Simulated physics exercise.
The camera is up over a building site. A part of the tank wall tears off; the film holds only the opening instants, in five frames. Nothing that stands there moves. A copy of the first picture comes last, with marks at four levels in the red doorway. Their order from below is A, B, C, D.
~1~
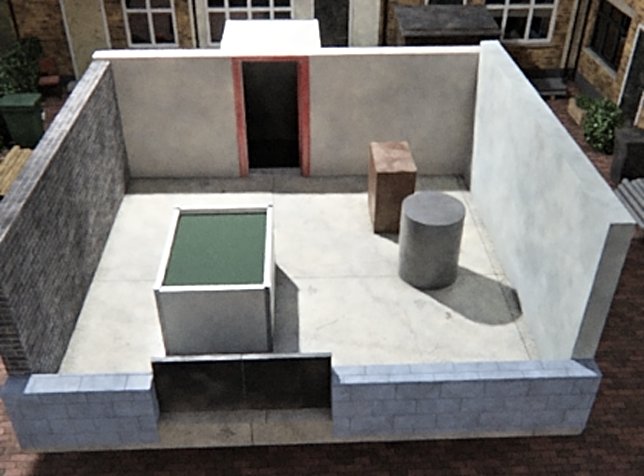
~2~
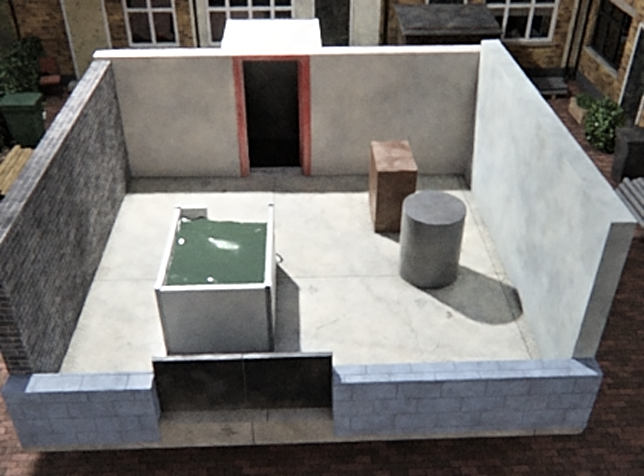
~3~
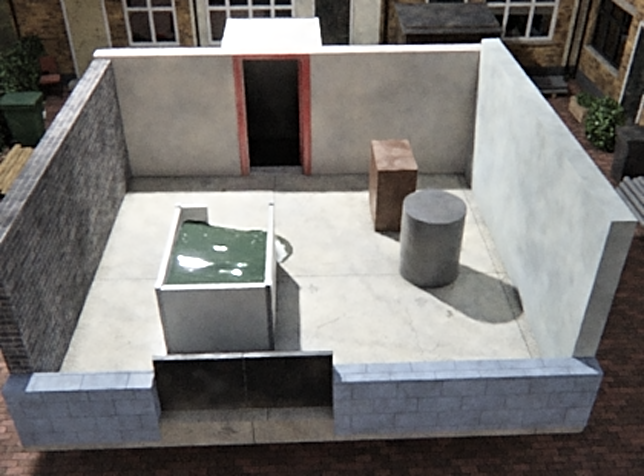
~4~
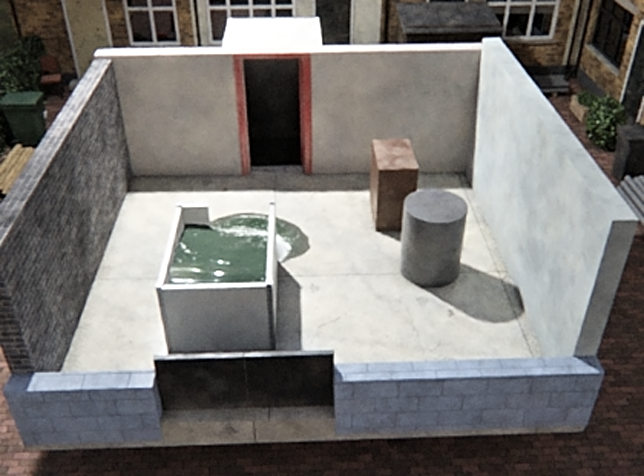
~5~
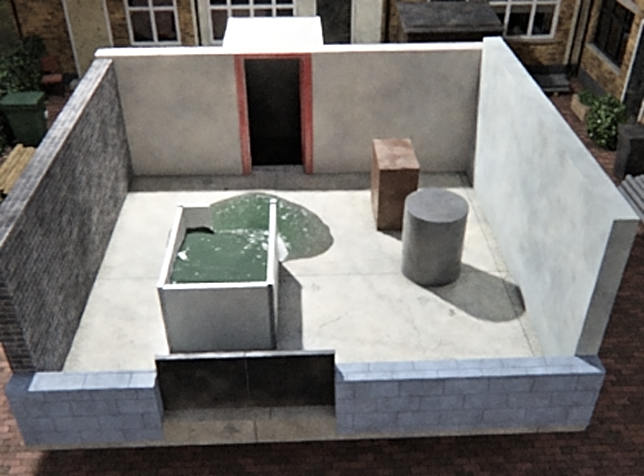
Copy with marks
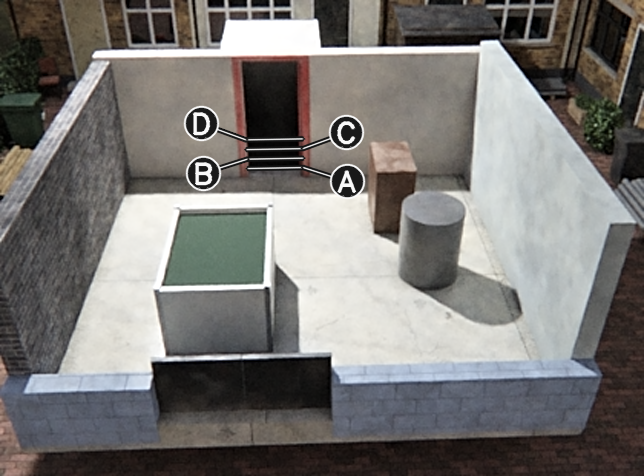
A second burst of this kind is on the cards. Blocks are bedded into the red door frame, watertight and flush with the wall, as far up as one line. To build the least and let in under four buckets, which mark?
B.
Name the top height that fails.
Height A.
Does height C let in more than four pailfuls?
No.
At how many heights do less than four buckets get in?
Three of the four.
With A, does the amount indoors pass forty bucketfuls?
No, less.
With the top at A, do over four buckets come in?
Yes.
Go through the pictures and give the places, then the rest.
The first picture shows water in the tank at rest, its middle at (219, 249); foot of the red doorway at (275, 176); shut gate at (243, 365).
In the second picture, water covers 1 % of the ground, its front hidden from here.
In the third picture, water covers 3 % of the ground, its front hidden from here.
The fourth picture shows front seen at (290, 229), 6 % of the ground wet.
The fifth picture shows front seen at (267, 195), 12 % of the ground wet.
On the marked copy, A at (275, 168); B at (275, 158); C at (274, 149); D at (274, 139); from the bottom up A, B, C, D.
With A, about 13 bucketfuls get in.
With B, a splash gets over, under a bucket.
With C, nothing gets over.
With D, nothing gets over.
